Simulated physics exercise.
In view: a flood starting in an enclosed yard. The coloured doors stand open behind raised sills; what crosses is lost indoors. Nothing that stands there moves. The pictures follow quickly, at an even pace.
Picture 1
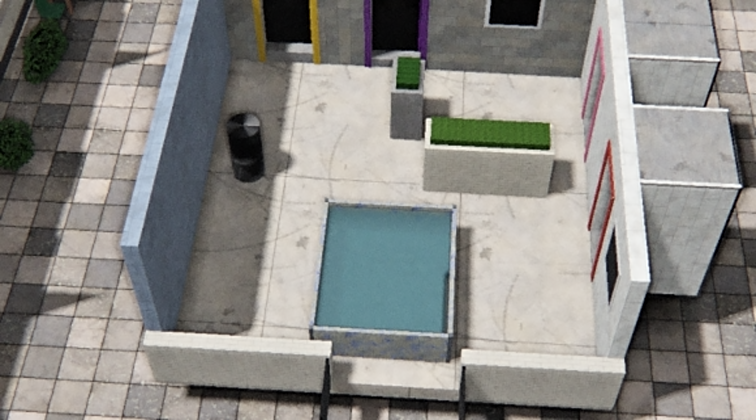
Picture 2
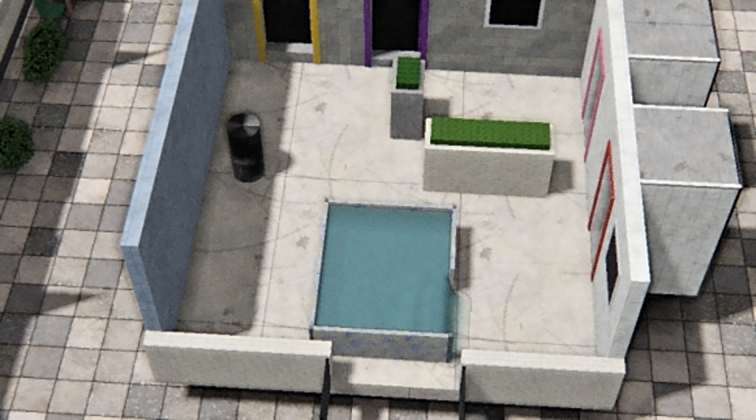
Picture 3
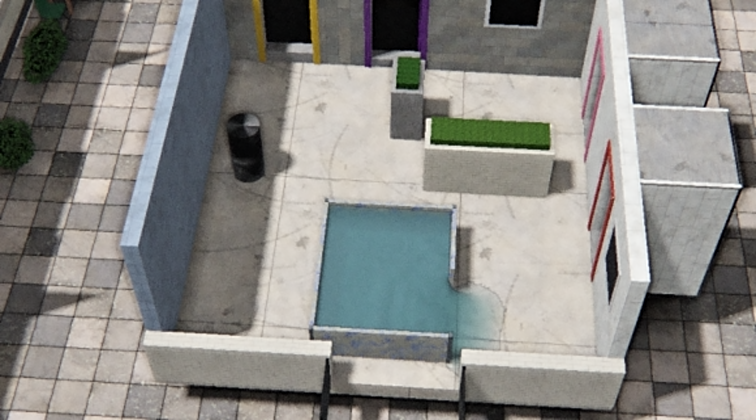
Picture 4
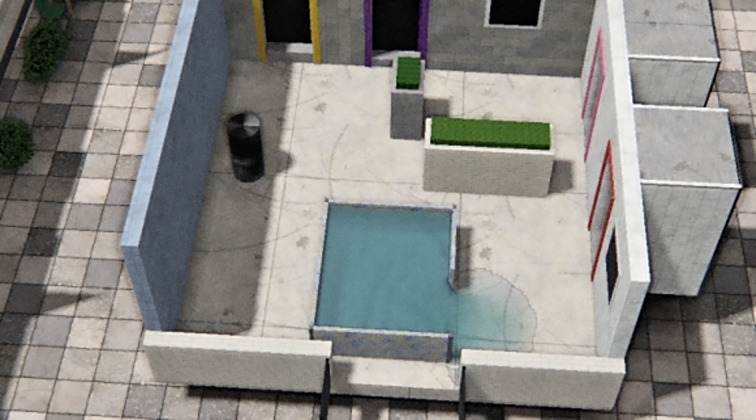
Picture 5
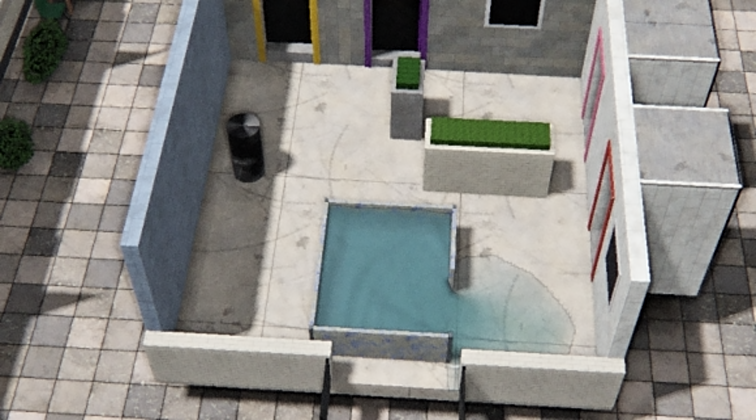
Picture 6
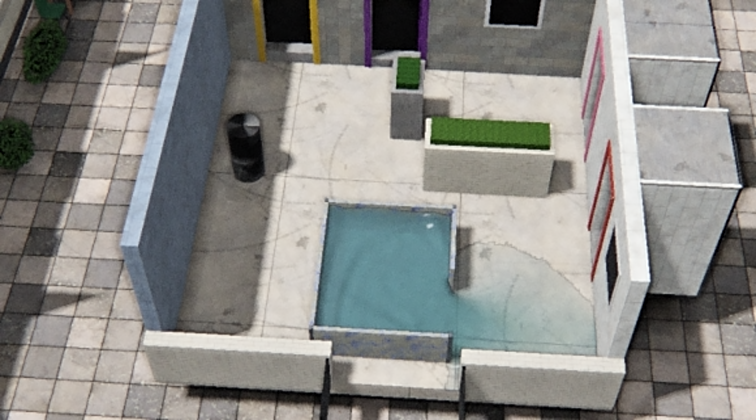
Water pouring from a gap in the right side of a square tank, spreading rightward across a walled yard's pale floor.
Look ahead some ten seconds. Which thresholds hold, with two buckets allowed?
One by one: The purple door holds within the limit; the yellow door holds within the limit; the red door floods; the pink door floods.
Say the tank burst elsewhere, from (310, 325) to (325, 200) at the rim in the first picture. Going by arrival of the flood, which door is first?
I say the yellow-painted one.
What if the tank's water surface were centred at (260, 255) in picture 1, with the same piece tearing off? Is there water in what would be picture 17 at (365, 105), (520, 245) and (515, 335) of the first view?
In turn: Not flooded, awash, under water.
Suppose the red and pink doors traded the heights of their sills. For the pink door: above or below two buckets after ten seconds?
One by one: Pink takes less.
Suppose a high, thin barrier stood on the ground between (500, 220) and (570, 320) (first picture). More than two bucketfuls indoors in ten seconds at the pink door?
One by one: Pink stays under.
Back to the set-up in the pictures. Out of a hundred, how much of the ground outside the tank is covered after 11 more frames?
About 20 per cent.
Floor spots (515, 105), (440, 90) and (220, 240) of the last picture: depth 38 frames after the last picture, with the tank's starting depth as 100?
Roughly 12, 8 and 4 per cent, in turn.
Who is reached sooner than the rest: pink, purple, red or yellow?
First comes the door marked red.
A moment on, water covers 15 % of the floor; the purple door not reached, the yellow door not reached, the red door wet at the sill, nothing in, the pink door not reached.
Next, water covers 20 % of the floor; the purple door not reached, the yellow door not reached, the red door under two buckets in, the pink door not reached.
Then, water covers 35 % of the floor; the purple door not reached, the yellow door not reached, the red door over two buckets in, the pink door under two buckets in.
Later, water covers 70 % of the floor; the purple door wet at the sill, nothing in, the yellow door not reached, the red door far over two buckets in, the pink door over two buckets in.
In the end, water covers 95 % of the floor; the purple door wet at the sill, nothing in, the yellow door wet at the sill, nothing in, the red door far over two buckets in, the pink door over two buckets in.
